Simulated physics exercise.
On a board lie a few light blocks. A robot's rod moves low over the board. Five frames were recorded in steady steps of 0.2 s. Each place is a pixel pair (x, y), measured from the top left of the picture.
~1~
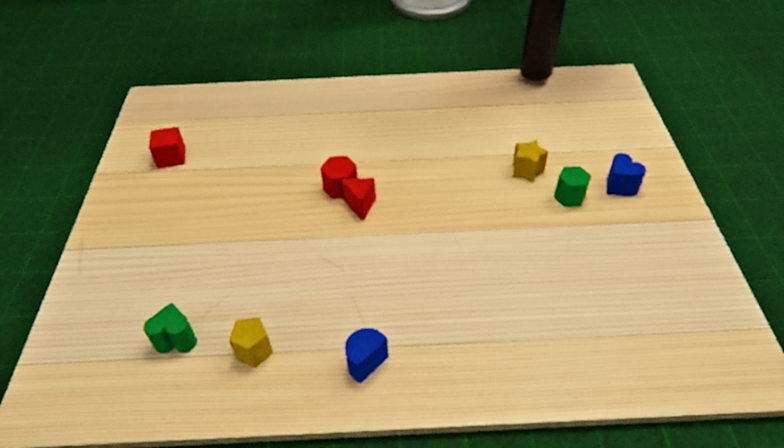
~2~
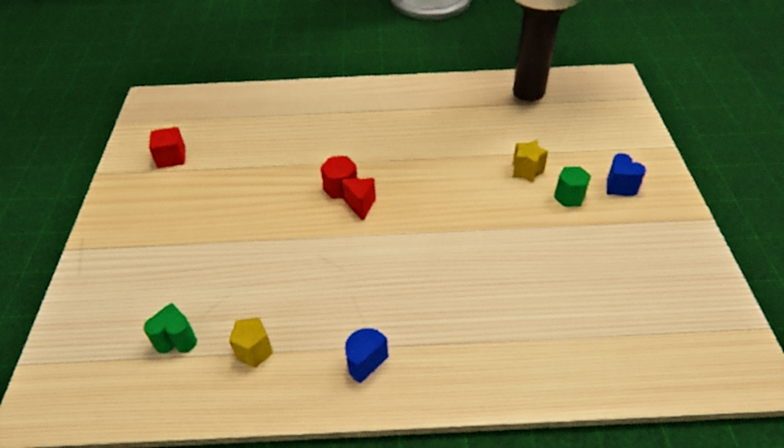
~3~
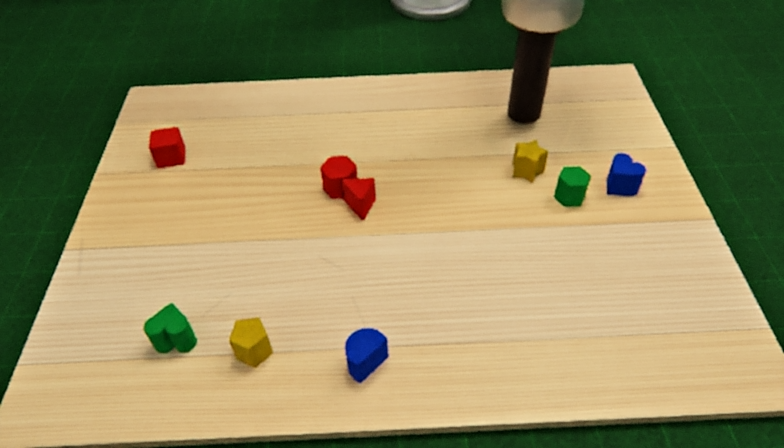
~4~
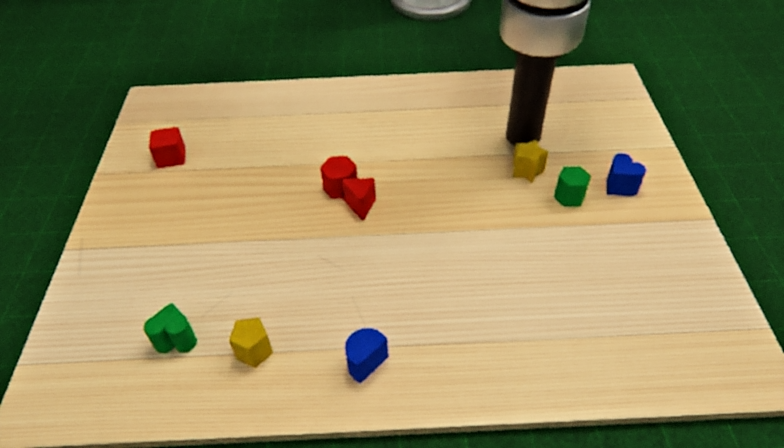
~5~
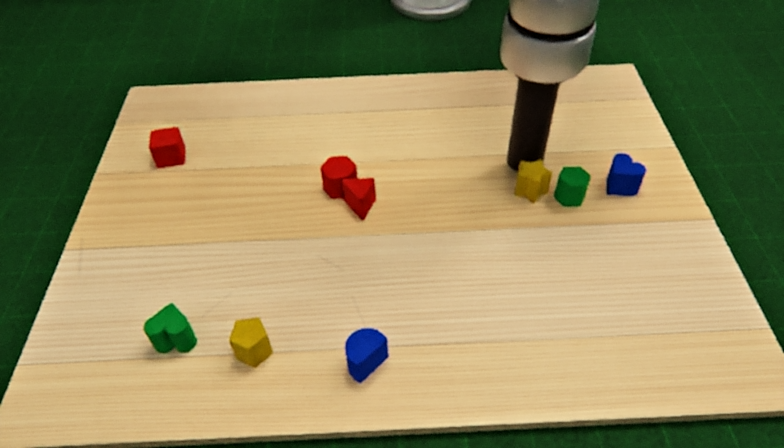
The video shows a dark rod moving toward the viewer over a wooden board of small coloured blocks, reaching the yellow star and pushing it slightly closer to the green hexagonal block while the other blocks stay still.
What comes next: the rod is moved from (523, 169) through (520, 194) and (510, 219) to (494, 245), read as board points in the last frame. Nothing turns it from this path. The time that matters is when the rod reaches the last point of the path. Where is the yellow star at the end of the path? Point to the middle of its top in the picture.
It will end up at (541, 220).
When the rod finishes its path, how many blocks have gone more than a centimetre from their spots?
A single block is moved.
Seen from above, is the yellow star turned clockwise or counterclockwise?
From overhead, the rotation is counterclockwise.
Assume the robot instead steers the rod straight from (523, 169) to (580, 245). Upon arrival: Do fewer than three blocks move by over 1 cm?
Yes, it checks out.
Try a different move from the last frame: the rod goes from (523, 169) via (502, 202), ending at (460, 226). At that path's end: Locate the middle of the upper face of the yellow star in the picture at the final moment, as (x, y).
Its top centre is at about (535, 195).
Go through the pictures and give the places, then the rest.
In the first frame, rod tip at (536, 72); block tops, yellow star at (531, 150); green hexagonal block at (575, 175).
In the second frame, rod at (529, 92); blocks unchanged.
In the third frame, rod at (524, 113); blocks unchanged.
In the fourth frame, rod at (523, 137); blocks unchanged.
In the fifth frame, rod at (525, 162); yellow star at (534, 169); green hexagonal block at (575, 175).
On the path given first. One third of the way, rod at (521, 186); yellow star at (536, 195).
Two thirds of the way, rod at (512, 212); yellow star at (541, 216), turned 40° anticlockwise.
At the end, rod at (495, 237); yellow star at (541, 220), turned 65° anticlockwise; green hexagonal block in place.
